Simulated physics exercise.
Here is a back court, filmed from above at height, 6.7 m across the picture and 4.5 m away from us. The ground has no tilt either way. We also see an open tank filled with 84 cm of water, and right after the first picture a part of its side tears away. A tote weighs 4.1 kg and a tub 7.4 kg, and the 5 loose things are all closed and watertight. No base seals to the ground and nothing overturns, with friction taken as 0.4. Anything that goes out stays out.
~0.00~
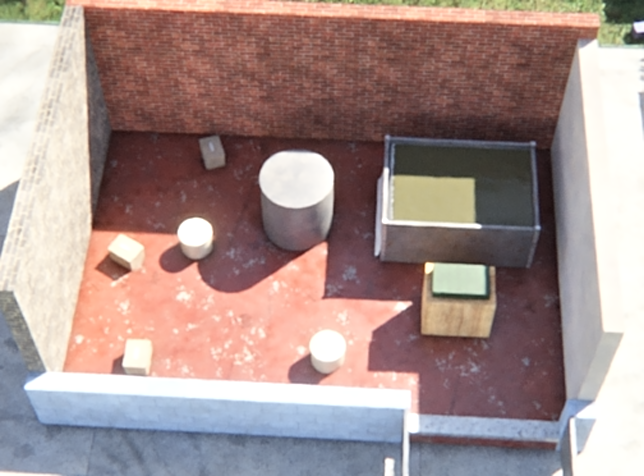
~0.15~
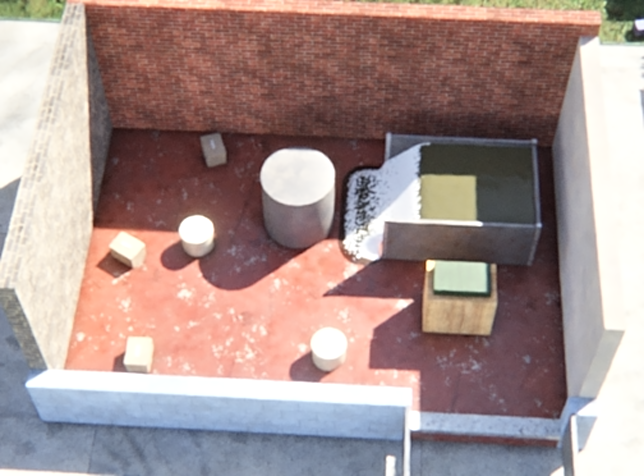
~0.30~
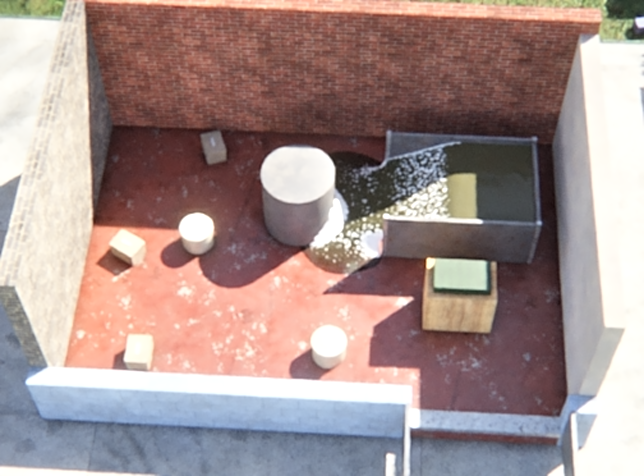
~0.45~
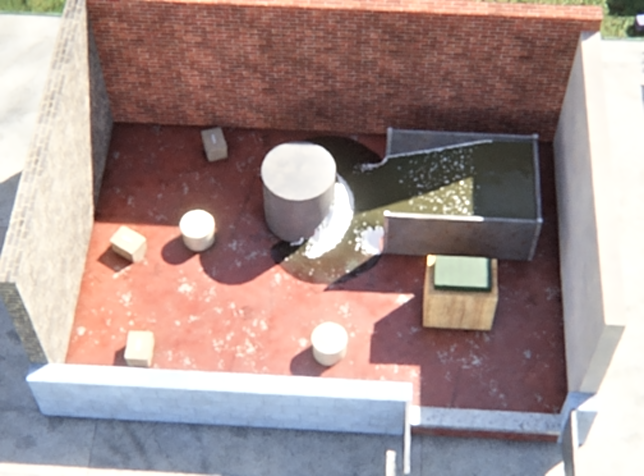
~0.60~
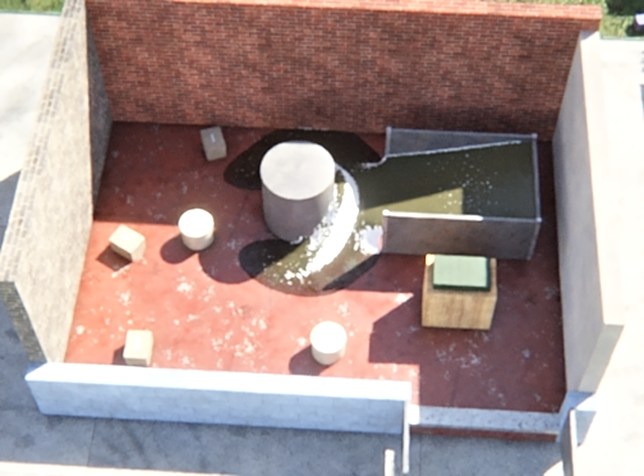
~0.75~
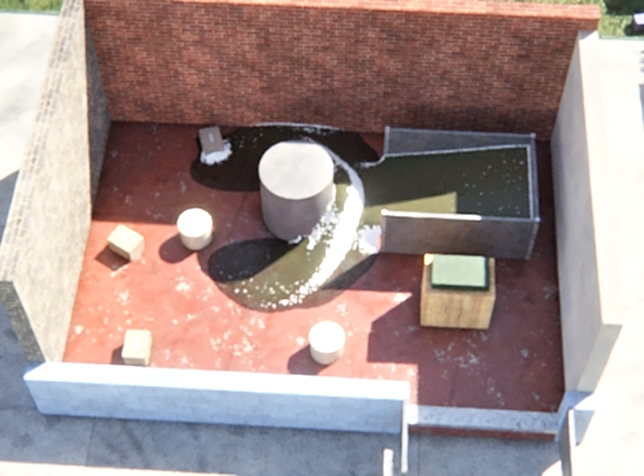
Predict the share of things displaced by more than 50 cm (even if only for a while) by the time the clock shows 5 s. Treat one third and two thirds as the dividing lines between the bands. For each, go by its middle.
The portion is two thirds plus.
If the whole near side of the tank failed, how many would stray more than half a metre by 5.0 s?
Count: 3.
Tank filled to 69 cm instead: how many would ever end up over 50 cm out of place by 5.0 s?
The count would be 4.
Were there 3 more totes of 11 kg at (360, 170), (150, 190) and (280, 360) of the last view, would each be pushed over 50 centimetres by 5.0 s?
So it's gets above, then gets above, then gets above.
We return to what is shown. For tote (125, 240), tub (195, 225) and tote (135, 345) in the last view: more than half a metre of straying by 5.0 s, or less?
In order: Farther, not as far and farther.
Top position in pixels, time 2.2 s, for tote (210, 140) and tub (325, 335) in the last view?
Roughly (99, 189), then roughly (349, 371).
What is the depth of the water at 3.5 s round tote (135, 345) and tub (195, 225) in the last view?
Depth approx. 23 cm / 4 cm.
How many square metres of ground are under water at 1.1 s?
Around 12 m2 of it.
After 1.1 s 1 of 5 are over 50 cm from their spots; 0 afloat.
After 2.2 s 3 of 5 are over 50 cm from their spots; 3 afloat.
After 3.5 s 4 of 5 are over 50 cm from their spots; 3 afloat.
After 5.0 s 4 of 5 are over 50 cm from their spots, and 4 have been at some point; 4 afloat.
